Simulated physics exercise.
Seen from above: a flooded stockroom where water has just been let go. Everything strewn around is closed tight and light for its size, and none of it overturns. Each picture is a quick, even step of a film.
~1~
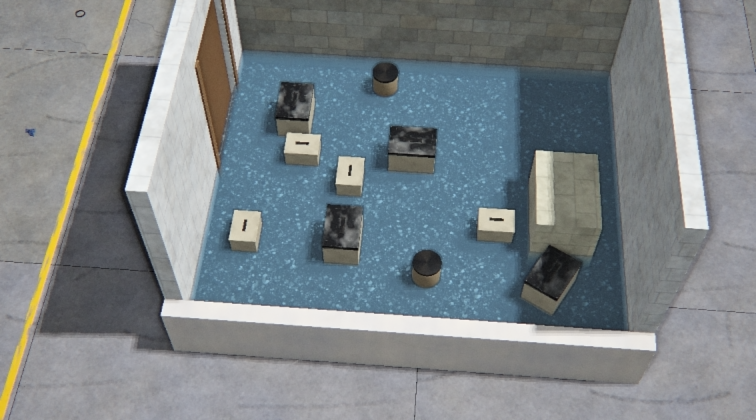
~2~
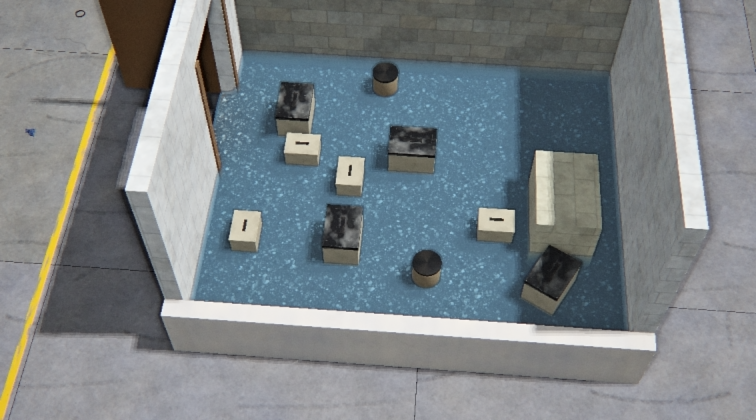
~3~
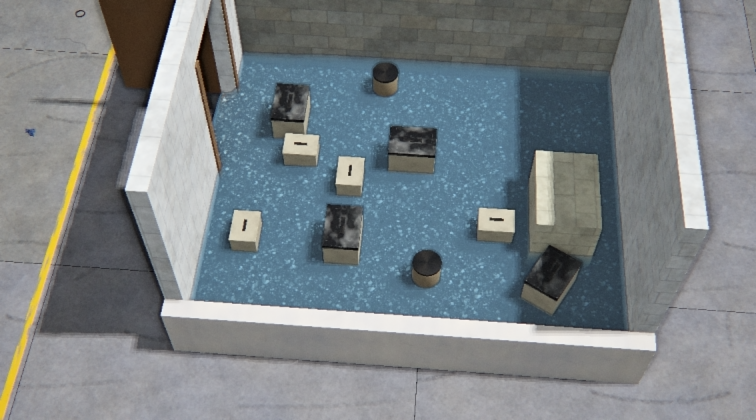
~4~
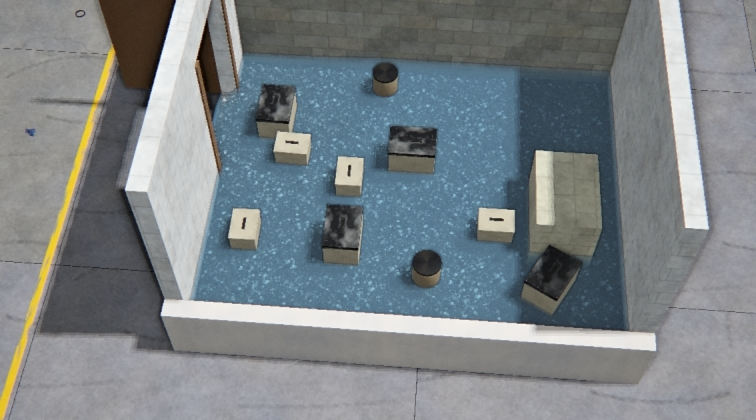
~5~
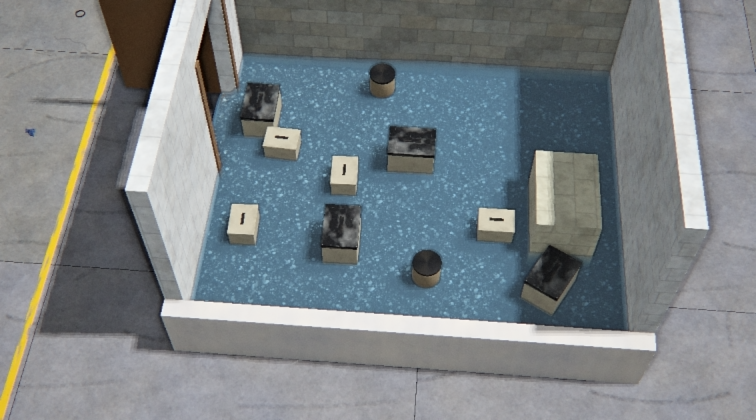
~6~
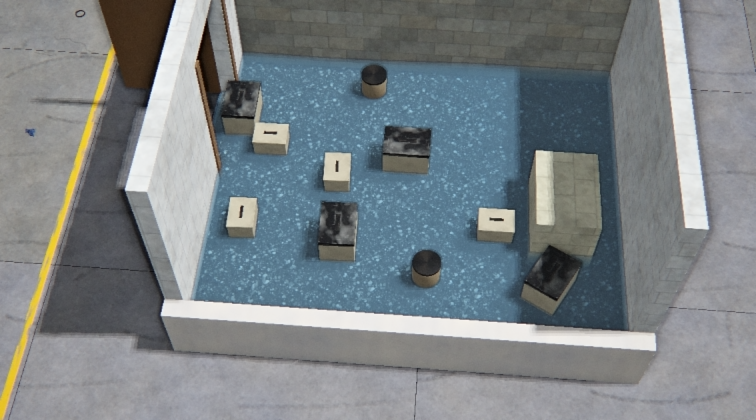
Flooded room seen from above, its brown door opening at left, then dark-topped chests and pale boxes gradually drifting left.
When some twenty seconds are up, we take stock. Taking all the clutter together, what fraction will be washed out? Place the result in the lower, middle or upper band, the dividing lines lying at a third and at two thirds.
No less than two thirds.
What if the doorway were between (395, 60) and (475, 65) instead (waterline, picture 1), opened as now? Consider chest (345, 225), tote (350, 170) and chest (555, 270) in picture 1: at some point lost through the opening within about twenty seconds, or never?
Taking them as listed: Never leaves, exits, never leaves.
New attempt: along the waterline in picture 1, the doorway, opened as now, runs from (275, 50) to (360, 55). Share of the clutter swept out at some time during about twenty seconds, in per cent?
60 per cent.
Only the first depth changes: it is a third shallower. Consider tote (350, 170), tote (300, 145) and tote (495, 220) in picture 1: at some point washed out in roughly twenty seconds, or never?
In that order: Swept away, swept away, remains.
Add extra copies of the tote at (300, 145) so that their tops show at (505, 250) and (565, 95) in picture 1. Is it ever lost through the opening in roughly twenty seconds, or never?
Well, the first one never leaves, but the second one never leaves.
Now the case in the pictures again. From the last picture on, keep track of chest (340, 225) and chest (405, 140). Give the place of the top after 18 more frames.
Estimate - first: (253, 140), second: (262, 103).
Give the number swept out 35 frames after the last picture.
Tally: 7.
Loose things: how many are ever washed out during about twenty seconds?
So that is 7.
A moment on, 2 of 10 are out; 8 afloat.
Next, 5 of 10 are out; 5 afloat.
Later, 7 of 10 are out; 3 afloat.
In the end, 7 of 10 are out; 3 afloat.
